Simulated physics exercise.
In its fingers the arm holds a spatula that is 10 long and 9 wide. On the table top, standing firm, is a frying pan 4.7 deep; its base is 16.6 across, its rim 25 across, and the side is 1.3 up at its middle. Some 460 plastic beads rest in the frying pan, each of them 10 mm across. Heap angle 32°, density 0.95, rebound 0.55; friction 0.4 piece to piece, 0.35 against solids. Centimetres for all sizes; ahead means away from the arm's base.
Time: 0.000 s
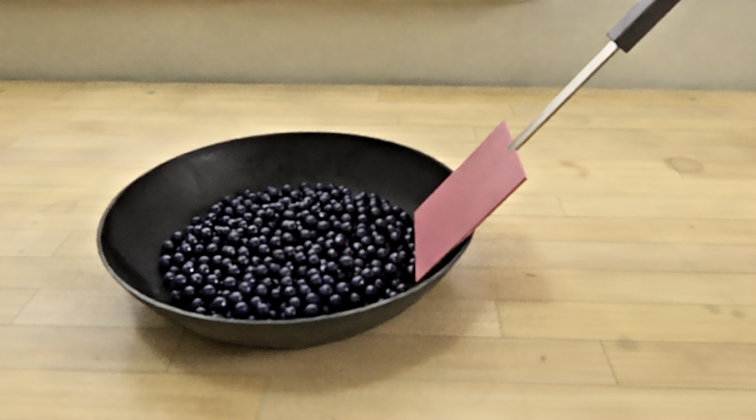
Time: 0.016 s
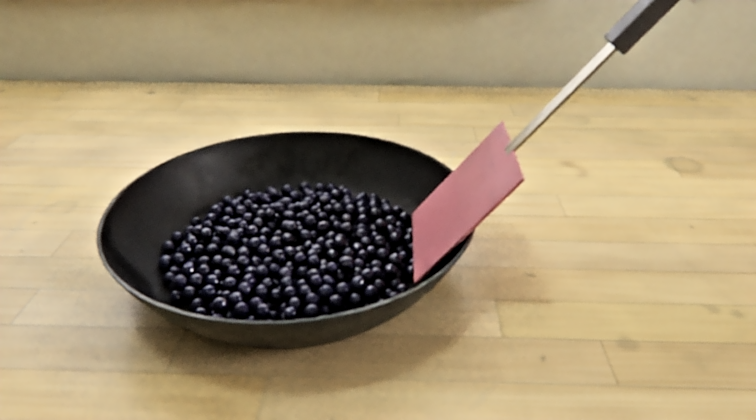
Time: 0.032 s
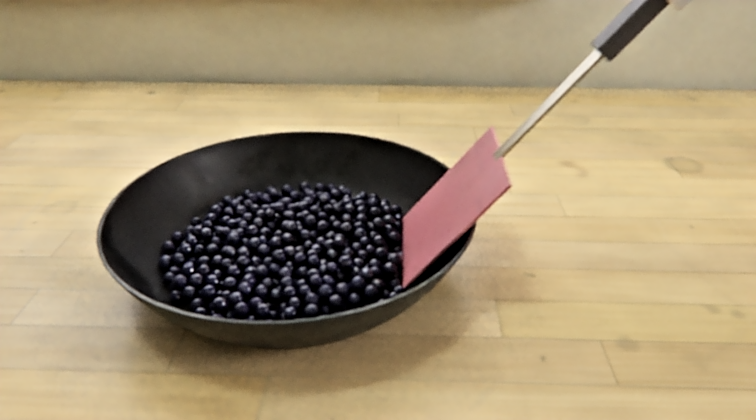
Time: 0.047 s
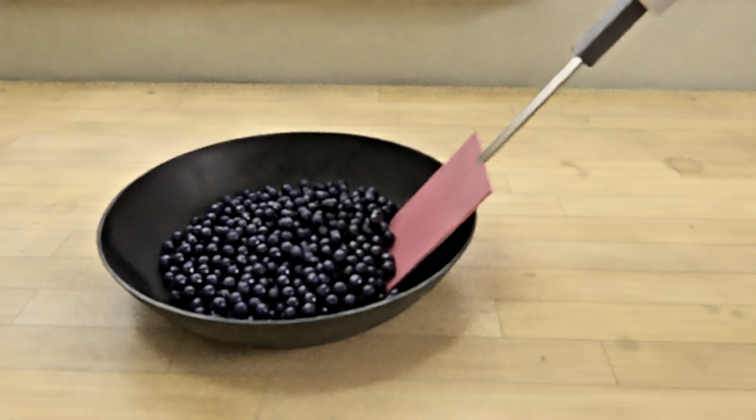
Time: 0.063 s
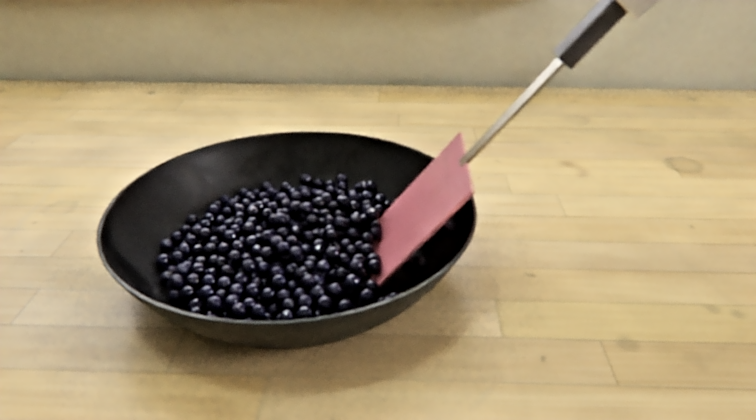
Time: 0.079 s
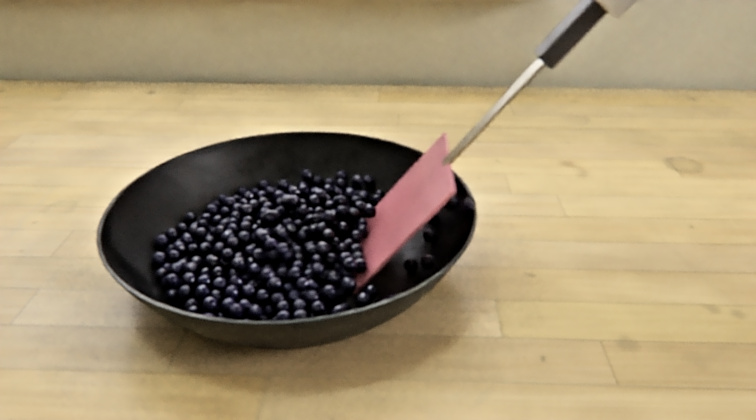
A pale wooden table top with a plain light wall behind it is seen from slightly above by a still camera. A black frying pan full of small, shiny dark beads sits left of centre, and a pink spatula with a metal shaft and dark grip leans in from the upper right. After barely moving, the spatula slides left through the pan, pushing the beads into a slightly higher heap while a few slip behind its blade.
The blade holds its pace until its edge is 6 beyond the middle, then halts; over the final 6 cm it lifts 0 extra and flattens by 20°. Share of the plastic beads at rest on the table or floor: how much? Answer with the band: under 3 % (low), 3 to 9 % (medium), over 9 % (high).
Low, under 3 %.
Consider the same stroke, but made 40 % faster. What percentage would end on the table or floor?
In that case, close to 0 per cent.
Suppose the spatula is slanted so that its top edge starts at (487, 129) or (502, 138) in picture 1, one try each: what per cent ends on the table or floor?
Some 0 and 0 per cent.
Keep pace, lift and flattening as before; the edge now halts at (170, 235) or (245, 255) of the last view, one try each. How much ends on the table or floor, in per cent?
First try about 20 percent, second about 0 percent.
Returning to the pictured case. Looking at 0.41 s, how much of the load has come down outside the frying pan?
Fraction noted: Close to 0 per cent.
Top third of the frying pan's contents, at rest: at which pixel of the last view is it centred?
Look near (184, 223).
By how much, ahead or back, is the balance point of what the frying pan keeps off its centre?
Ahead of centre, roughly 4.5 centimetres.
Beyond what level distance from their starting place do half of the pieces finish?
Distance: Around 4 cm.
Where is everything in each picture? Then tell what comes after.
The first picture shows the spatula top edge at (515, 146), sloping 52°; upper third of the load around (300, 240), from x 165 to 415, top at y 190; 464 in the frying pan.
The second picture shows the spatula top edge at (513, 148), sloping 52°; upper third of the load around (300, 240), from x 165 to 415, top at y 190.
The third picture shows the spatula top edge at (501, 153), sloping 52°; upper third of the load around (304, 239), from x 165 to 415, top at y 190.
The fourth picture shows the spatula top edge at (484, 158), sloping 52°; upper third of the load around (307, 238), from x 165 to 425, top at y 185.
The fifth picture shows the spatula top edge at (466, 160), sloping 52°; upper third of the load around (306, 236), from x 165 to 450, top at y 180.
The sixth picture shows the spatula top edge at (449, 159), sloping 52°; upper third of the load around (298, 235), from x 160 to 470, top at y 175; 464 in the frying pan.
After 0.13 s, sloping 52°, highest piece 10 above the table; 462 in the frying pan, 2 on the blade or in flight.
After 0.18 s, sloping 43°, highest piece 12 above the table; 461 in the frying pan, 3 on the blade or in flight.
After 0.41 s, sloping 32°, highest piece 5 above the table; 460 in the frying pan, 2 on the table or floor, 2 on the blade or in flight.
After 1.46 s, sloping 32°, highest piece 5 above the table; 460 in the frying pan, 4 on the table or floor.
In the end, 460 in the frying pan, 4 on the table or floor. That is 1 % on the table or floor.
